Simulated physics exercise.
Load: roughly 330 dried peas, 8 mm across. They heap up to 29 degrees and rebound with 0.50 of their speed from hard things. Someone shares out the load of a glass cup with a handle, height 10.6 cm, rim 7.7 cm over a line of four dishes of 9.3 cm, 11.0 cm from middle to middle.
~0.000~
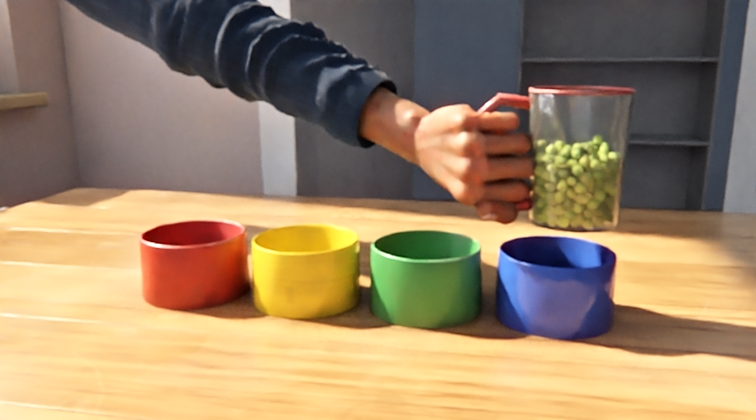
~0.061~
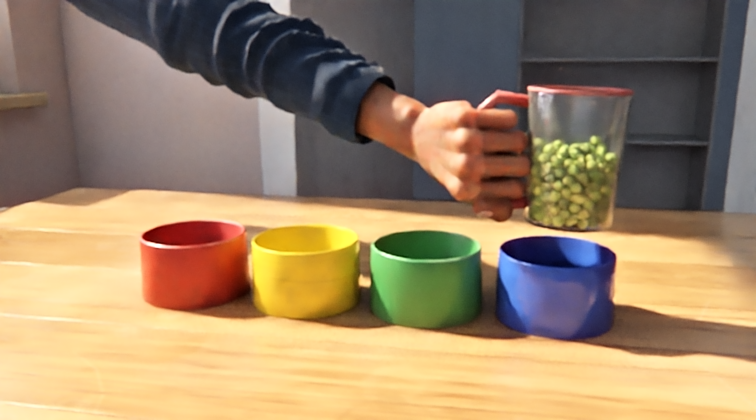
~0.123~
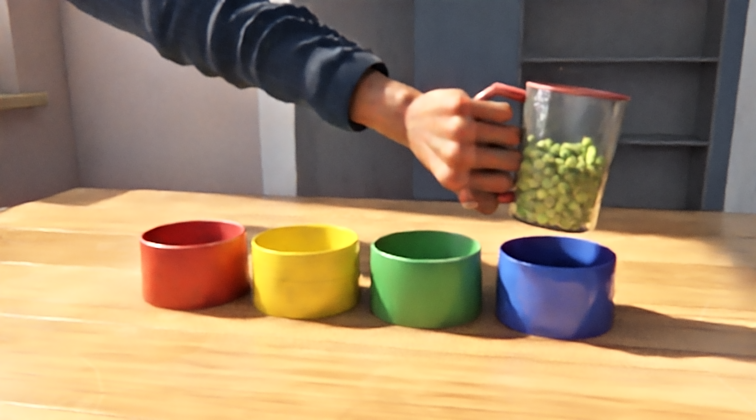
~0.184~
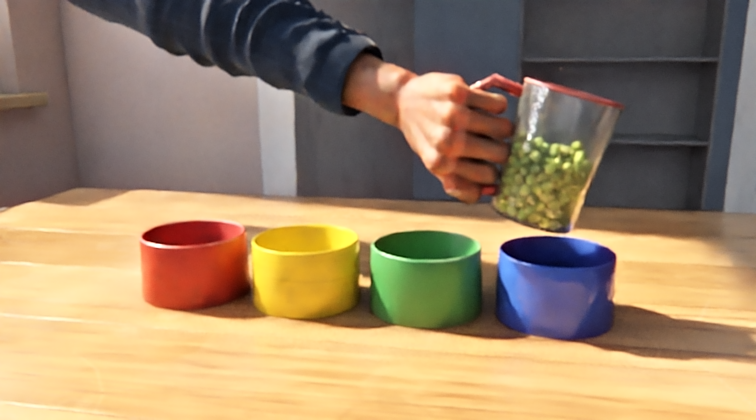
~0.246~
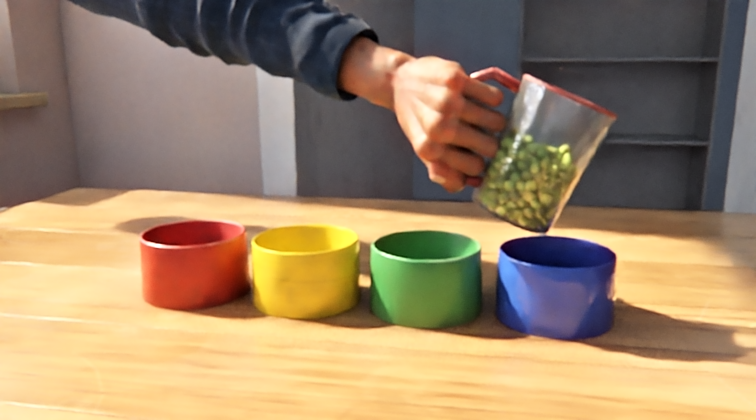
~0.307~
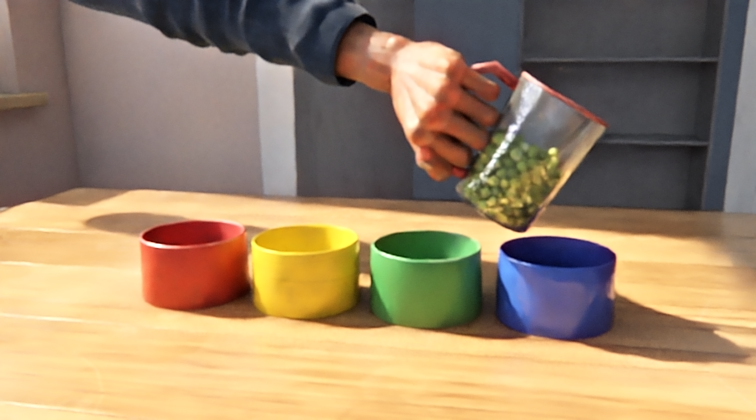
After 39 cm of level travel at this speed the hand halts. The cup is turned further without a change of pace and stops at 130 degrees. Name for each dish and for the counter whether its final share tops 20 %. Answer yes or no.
Red no, blue no, green yes, yellow no, counter no.
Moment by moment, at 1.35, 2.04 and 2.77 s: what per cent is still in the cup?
In turn: 0, 0, 0.
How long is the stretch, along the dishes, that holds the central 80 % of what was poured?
About 6 cm.
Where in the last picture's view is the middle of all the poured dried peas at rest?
Around (426, 280).
Then, at 1.35 s, tilt 130 degrees; cup holds 0 %, green 95 %.
After 2.04 s, tilt 130 degrees; cup holds 0 %, green 95 %.
Then, at 2.77 s, tilt 130 degrees; cup holds 0 %, green 95 %.
By 3.1 s all is still; red 0 %, blue 0 %, green 95 %, yellow 0 %, counter 5 %.
